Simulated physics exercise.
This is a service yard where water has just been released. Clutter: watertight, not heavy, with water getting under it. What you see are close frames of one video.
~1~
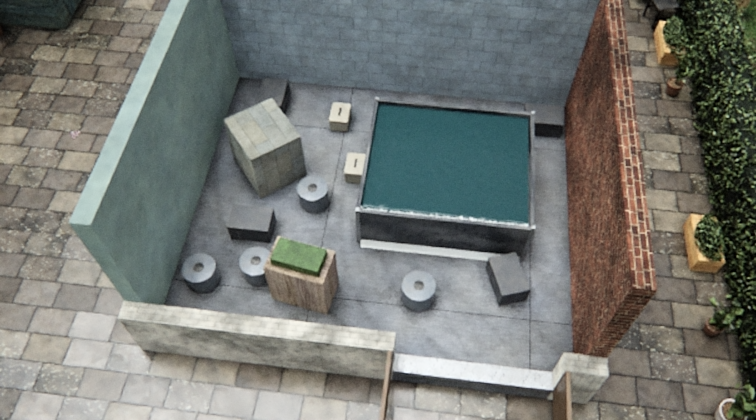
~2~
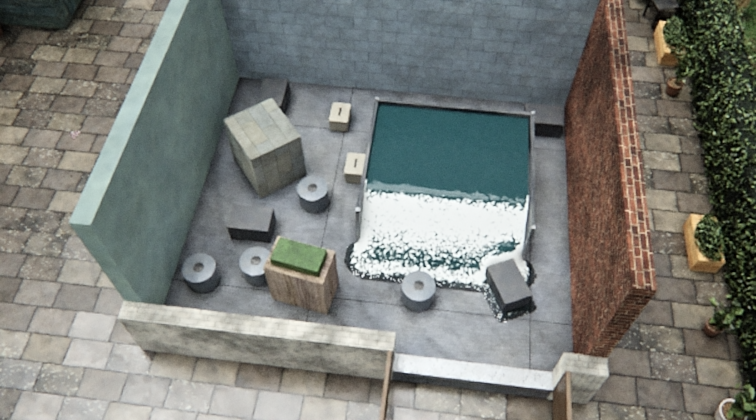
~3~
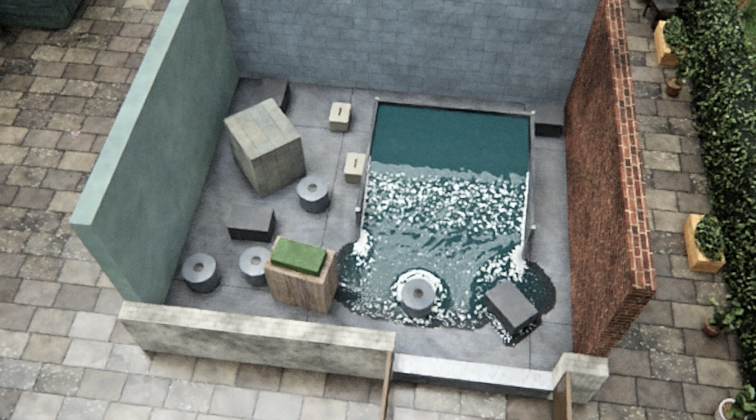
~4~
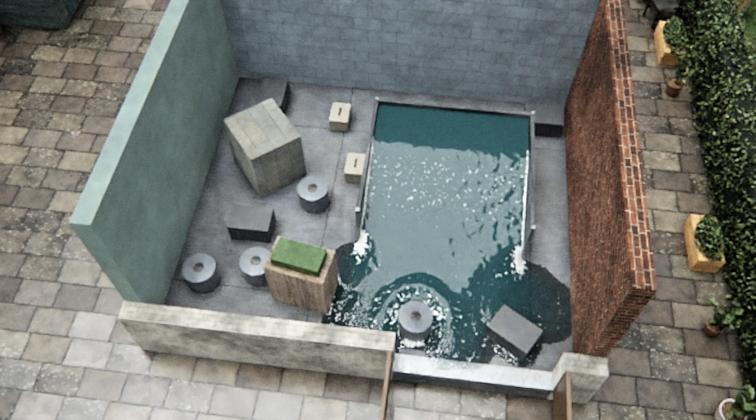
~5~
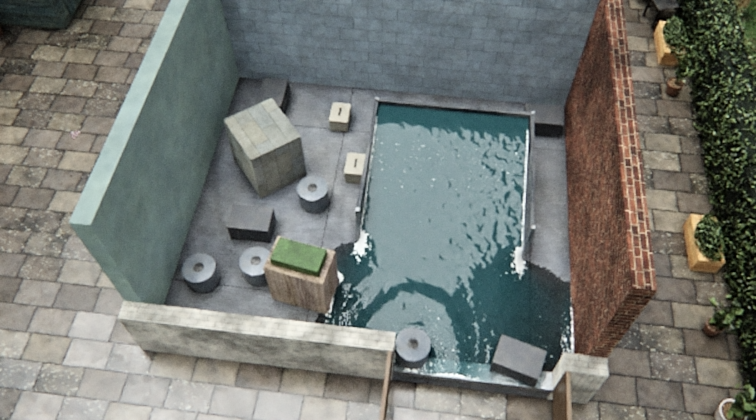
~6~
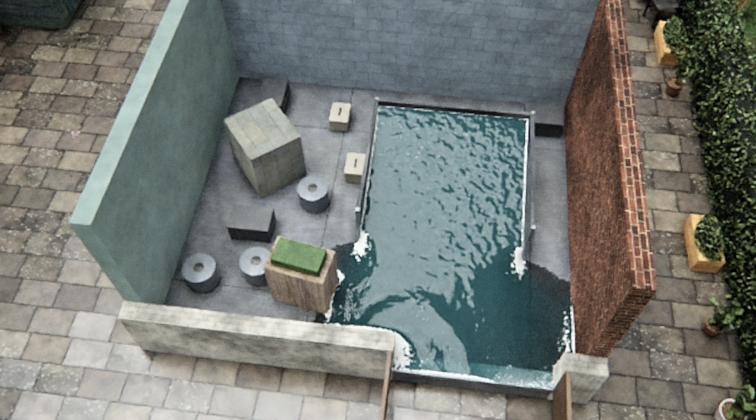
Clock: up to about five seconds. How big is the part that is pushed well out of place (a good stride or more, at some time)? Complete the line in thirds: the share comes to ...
The share comes to less than a third.
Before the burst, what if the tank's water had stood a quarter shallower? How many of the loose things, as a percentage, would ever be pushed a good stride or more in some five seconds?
Near 30 % of the lot.
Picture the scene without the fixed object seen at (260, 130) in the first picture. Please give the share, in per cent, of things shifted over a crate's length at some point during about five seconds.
Share estimate: Around 50 %.
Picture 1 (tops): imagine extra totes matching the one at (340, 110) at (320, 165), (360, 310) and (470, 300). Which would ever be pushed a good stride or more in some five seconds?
Item by item: Remains in place, goes the distance, goes the distance.
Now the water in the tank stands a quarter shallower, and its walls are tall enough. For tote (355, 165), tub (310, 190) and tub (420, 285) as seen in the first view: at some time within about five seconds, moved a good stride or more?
Taking them as listed, the first came up short, the second came up short and the third did it.
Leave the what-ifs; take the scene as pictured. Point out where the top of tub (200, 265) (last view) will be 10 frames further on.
It should be near (197, 236).
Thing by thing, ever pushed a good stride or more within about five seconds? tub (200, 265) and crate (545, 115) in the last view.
In order: Traveled far; stayed within range.
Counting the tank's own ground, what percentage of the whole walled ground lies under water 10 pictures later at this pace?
I'd estimate around 55 percent.
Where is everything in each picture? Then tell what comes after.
A tote at (340, 112), on the bottom; a tub at (419, 285) rests on the ground; 0 of 10 have shifted, in the first frame.
A tote at (340, 112), on the bottom; a tub at (419, 285), on the bottom; 1 of 10 have shifted, in the second frame.
A tote at (340, 112) rests on the ground; a tub at (418, 293), on the bottom, close to its start; 2 of 10 have shifted, in the third frame.
A tote at (340, 112) rests on the ground; a tub at (416, 316), on the bottom, a stride from its start; 2 of 10 have shifted, in the fourth frame.
A tote at (340, 112) rests on the ground; a tub at (413, 344) rests on the ground, a stride from its start; 2 of 10 have shifted, in the fifth frame.
A tote at (340, 112) rests on the ground; a tub is out of sight; 2 of 10 have shifted, in the sixth frame.
A moment on, 2 of 10 are well off their spots; 0 afloat.
Next, 3 of 10 are well off their spots; 0 afloat.
Later, 3 of 10 are well off their spots; 2 afloat.
In the end, 3 of 10 are well off their spots, and 3 have been at some point; 2 afloat.
